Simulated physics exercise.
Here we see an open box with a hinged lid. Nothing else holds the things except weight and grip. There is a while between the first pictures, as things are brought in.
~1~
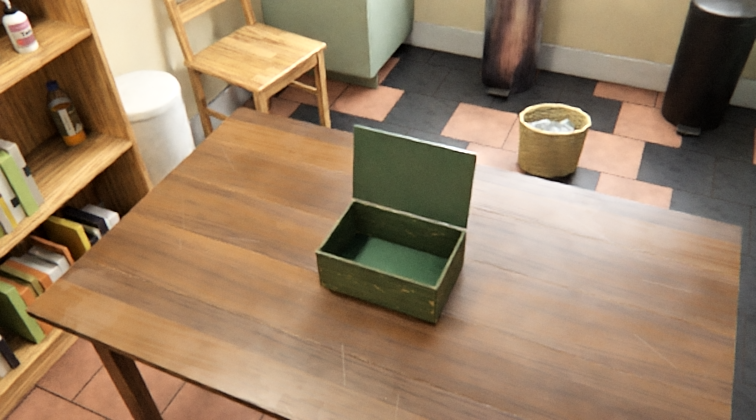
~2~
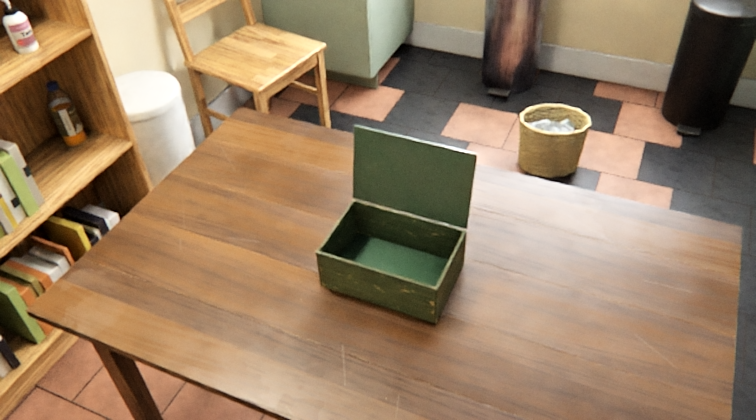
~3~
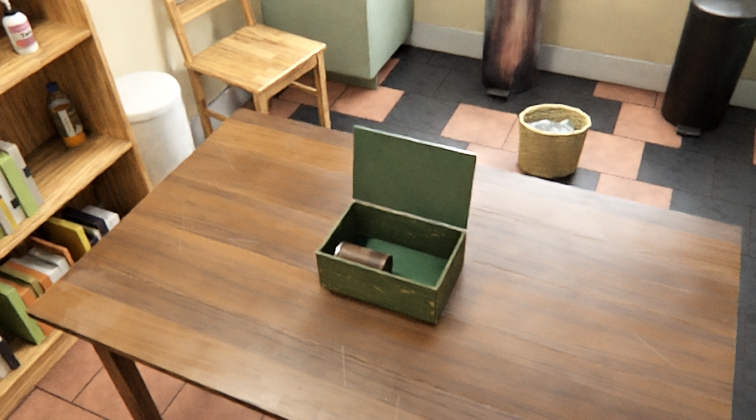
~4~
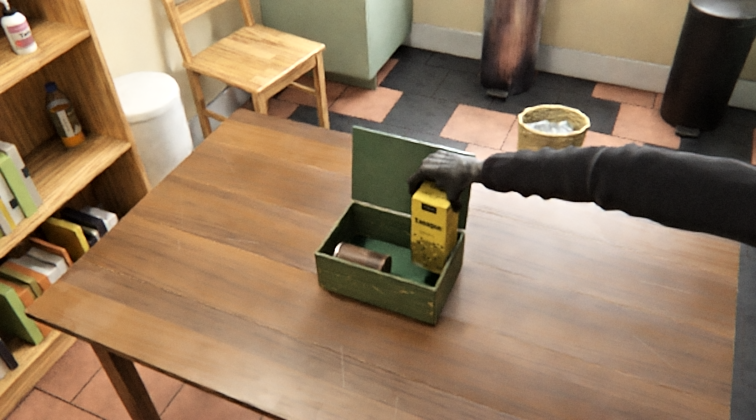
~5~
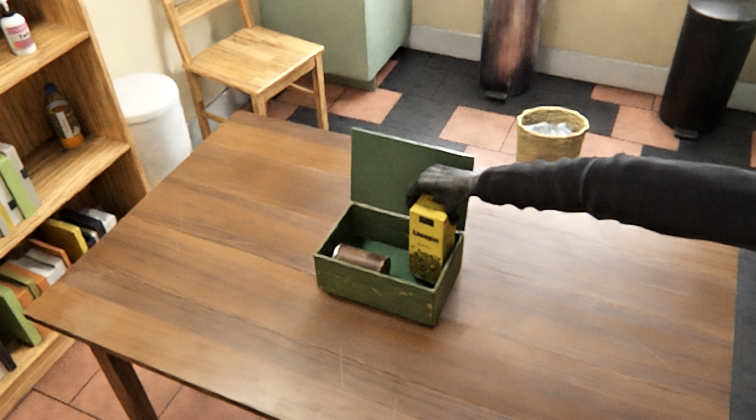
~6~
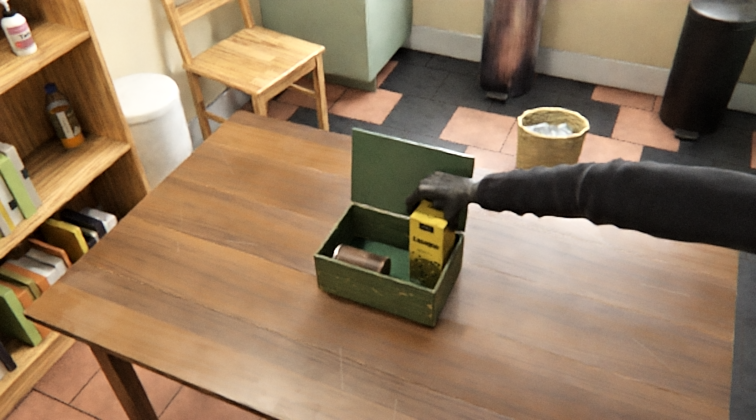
We see an open green box with a hinged lid on a wooden table, empty at first, then holding a brown cylindrical object. A dark-gloved hand reaches in from the right and lowers a yellow carton into the box.
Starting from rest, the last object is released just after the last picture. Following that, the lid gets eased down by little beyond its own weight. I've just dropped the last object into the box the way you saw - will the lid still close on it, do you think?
No, it won't close.
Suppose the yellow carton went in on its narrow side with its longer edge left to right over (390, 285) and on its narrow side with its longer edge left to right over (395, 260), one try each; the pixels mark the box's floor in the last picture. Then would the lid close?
In the first case it gets propped open; in the second case it comes fully down.
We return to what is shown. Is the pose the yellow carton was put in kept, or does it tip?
By the end it has leaned over.
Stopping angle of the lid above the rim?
Angle above rim: About 25°.
Then, 1.30 s on from there, lid 79° above the rim.
Then, 2.10 s on from there, lid 50° above the rim; yellow carton turned 20° from how it was put near (425, 254).
Then, 3.00 s on from there, lid 27° above the rim; yellow carton turned 46° from how it was put near (417, 264).
In the end, lid 27° above the rim; toppled in the box, yellow carton; brown tin unmoved. At the end, from the last picture's camera, yellow carton near (417, 264).
